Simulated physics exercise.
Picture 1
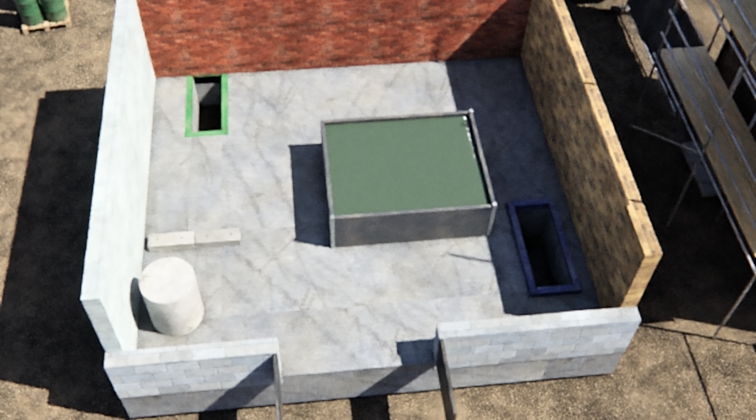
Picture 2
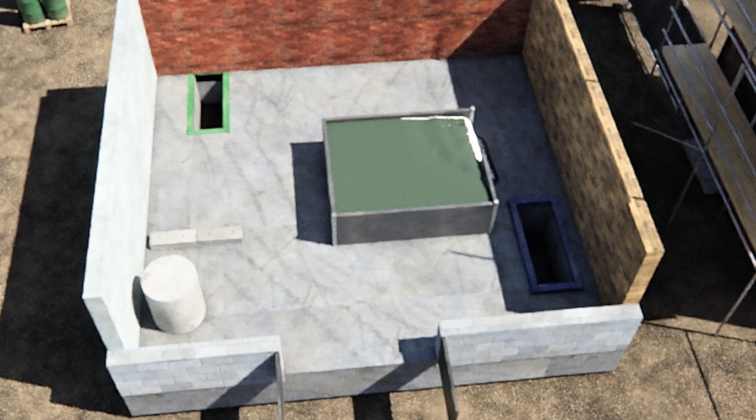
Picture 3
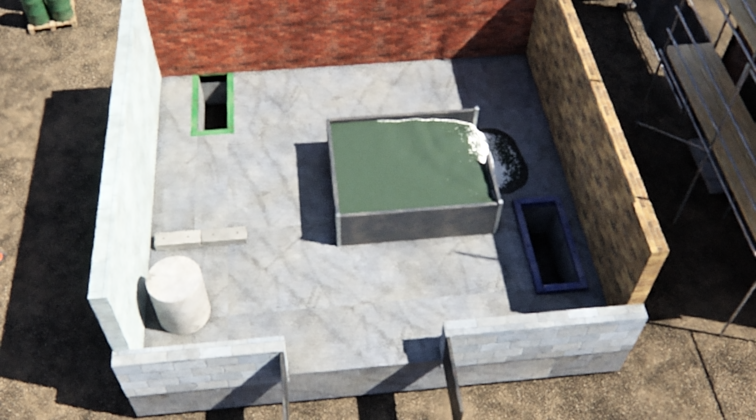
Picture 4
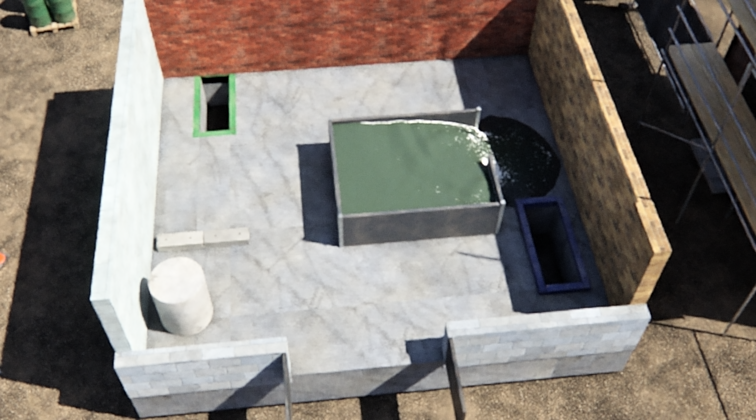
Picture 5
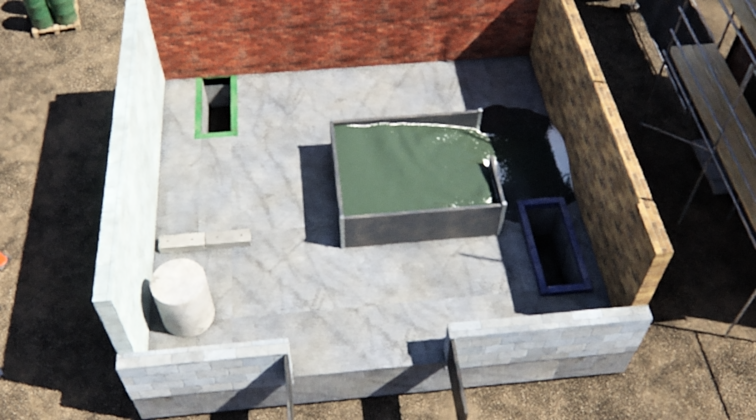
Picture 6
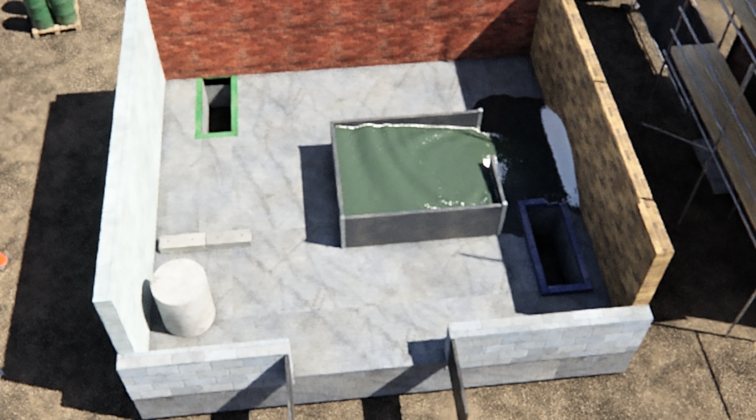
Green water broke out through the right end of a raised tank, churning white at the gap, then spread in a dark pool across the slab to the yellowish brick wall and blue-edged pit.
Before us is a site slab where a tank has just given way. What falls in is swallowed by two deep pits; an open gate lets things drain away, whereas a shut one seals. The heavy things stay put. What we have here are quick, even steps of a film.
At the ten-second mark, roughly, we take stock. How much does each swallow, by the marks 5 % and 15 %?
Outcome: The gate is nearly idle - draining beneath five per cent, the blue pit is moderately busy - draining five to fifteen per cent, the green pit is busy - draining past fifteen per cent.
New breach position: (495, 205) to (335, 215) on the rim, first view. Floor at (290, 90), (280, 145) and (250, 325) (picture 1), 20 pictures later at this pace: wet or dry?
Note, points one to three: Unreached / unreached / reached and soaked.
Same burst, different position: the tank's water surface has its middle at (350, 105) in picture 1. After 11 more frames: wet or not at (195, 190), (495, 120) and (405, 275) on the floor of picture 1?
Outcome, in sequence: Unwetted, wetted, unwetted.
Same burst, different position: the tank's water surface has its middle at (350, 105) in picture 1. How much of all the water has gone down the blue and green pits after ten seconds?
I'd say the blue pit takes 14 % while the green pit takes 8 %.
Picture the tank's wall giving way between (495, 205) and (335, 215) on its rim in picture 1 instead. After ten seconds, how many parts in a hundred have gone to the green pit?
Green: 0 %.
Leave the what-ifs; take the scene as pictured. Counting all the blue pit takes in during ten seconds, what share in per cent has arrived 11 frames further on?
About 20 %.
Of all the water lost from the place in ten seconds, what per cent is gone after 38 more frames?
Somewhere around 55 per cent, I'd say.
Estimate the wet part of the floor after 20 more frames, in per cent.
My estimate is close to 50 per cent.
A moment on, water covers 10 % of the floor; the gate 0 %, the blue pit 0 %, the green pit 0 %.
Next, water covers 20 % of the floor; the gate 0 %, the blue pit 2 %, the green pit 0 %.
Then, water covers 50 % of the floor; the gate 0 %, the blue pit 6 %, the green pit 0 %.
Later, water covers 85 % of the floor; the gate 0 %, the blue pit 9 %, the green pit 6 %.
In the end, water covers 95 % of the floor; the gate 2 %, the blue pit 10 %, the green pit 17 %.
